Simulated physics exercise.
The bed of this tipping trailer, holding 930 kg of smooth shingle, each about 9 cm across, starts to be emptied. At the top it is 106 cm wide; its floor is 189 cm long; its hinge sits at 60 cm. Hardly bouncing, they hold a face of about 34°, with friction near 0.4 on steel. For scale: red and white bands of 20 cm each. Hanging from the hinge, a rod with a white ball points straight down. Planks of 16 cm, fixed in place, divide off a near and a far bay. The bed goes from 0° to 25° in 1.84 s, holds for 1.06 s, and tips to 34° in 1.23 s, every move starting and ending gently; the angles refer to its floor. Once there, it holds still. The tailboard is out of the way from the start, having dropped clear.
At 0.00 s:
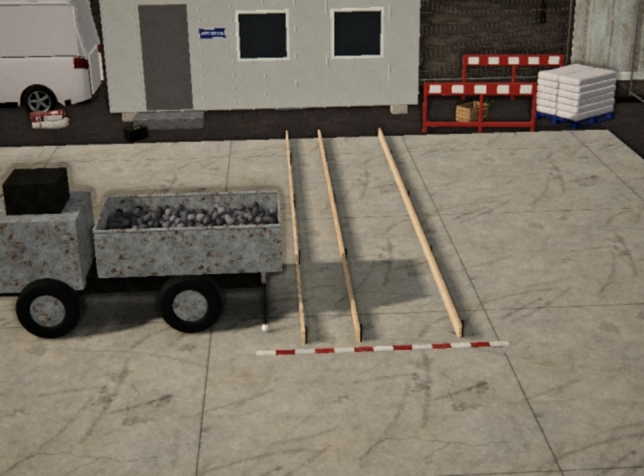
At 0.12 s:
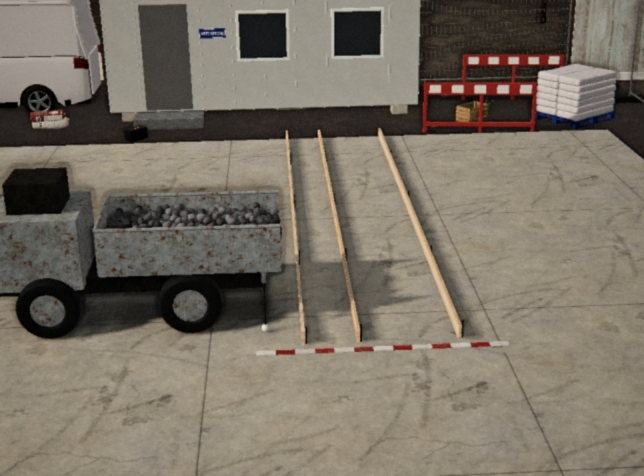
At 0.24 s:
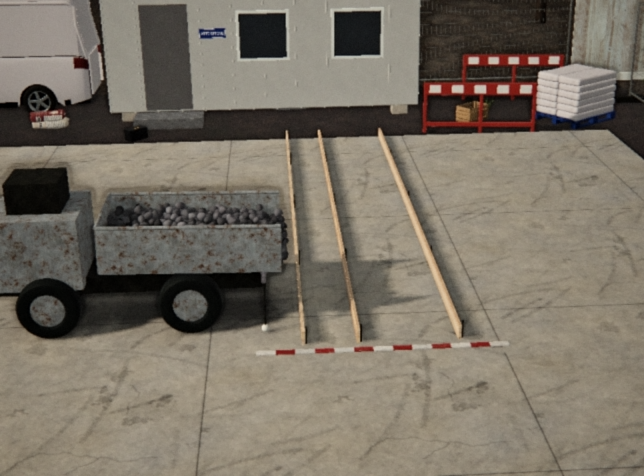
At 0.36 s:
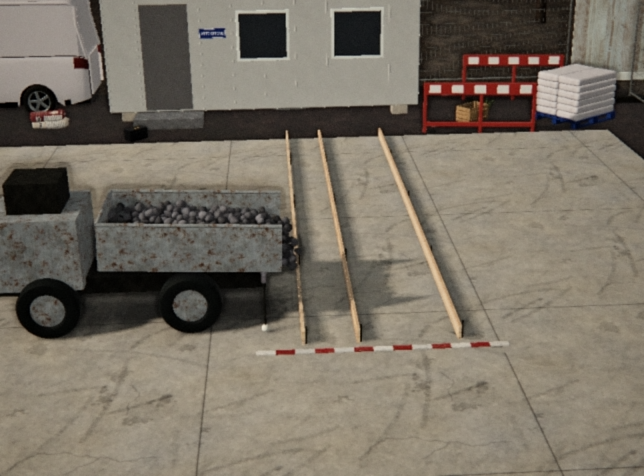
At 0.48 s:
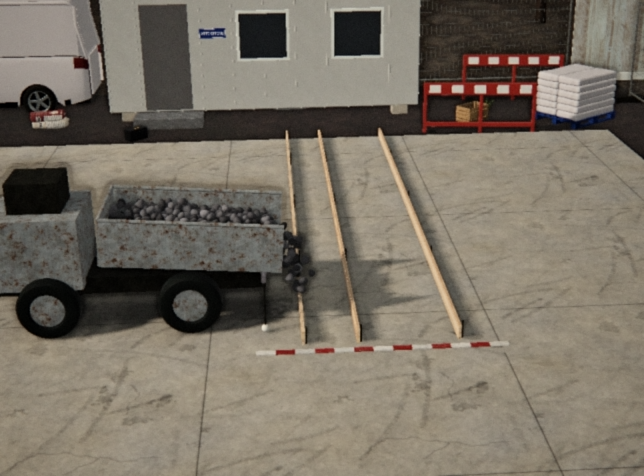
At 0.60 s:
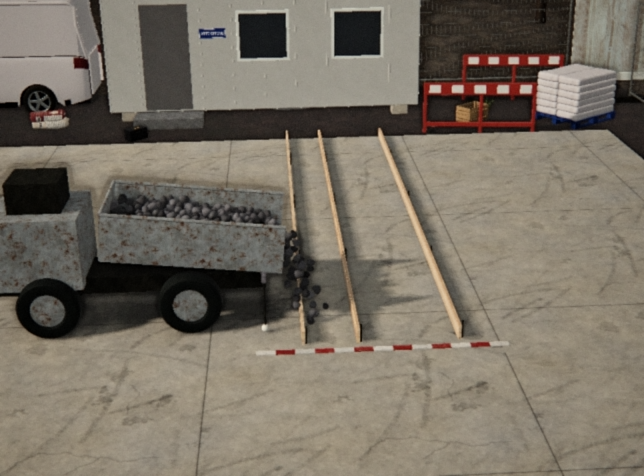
Grey trailer bed of smooth stones tilting slightly, its front end rising, as stones begin dropping off the right end beside wooden boards.
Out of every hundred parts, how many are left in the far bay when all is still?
Near 30 in every hundred.
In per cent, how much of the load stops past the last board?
Around 0 per cent of the load ends up there.
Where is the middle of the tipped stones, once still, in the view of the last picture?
The stones end up centred near (329, 296).
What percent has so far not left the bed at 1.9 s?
I'd say near 60 per cent is still held inside.
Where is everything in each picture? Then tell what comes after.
The bed is at 0°, its lip at (281, 271); the top of the load is at (173, 215), in the first frame.
The bed is at 0°, its lip at (281, 271); the top of the load is at (173, 215); the stones move at 0.1 m/s on average, in the second frame.
The bed is at 1°, its lip at (281, 271); the top of the load is at (153, 214); 1 % has left, in the third frame.
The bed is at 2°, its lip at (282, 271); the top of the load is at (140, 212); 3 % has left, in the fourth frame.
The bed is at 4°, its lip at (282, 272); the top of the load is at (138, 209); 4 % has left, in the fifth frame.
Lip at (282, 272), floor tilted 6°, highest stones at (140, 205); 5 % has left, in the sixth frame.
After 1.4 s the floor is at 21°; 82 % in the bed, 7 % short of the bays, 11 % in the near bay; the foremost stones are at (342, 294).
After 1.9 s the floor is at 25°; 58 % in the bed, 10 % short of the bays, 32 % in the near bay; the foremost stones are at (351, 293).
After 4.6 s the floor is at 34°; 0 % in the bed, 19 % short of the bays, 53 % in the near bay, 28 % in the far bay; the foremost stones are at (443, 317).
After 7.4 s the floor is at 34°; 0 % in the bed, 19 % short of the bays, 53 % in the near bay, 28 % in the far bay; the foremost stones are at (443, 317).
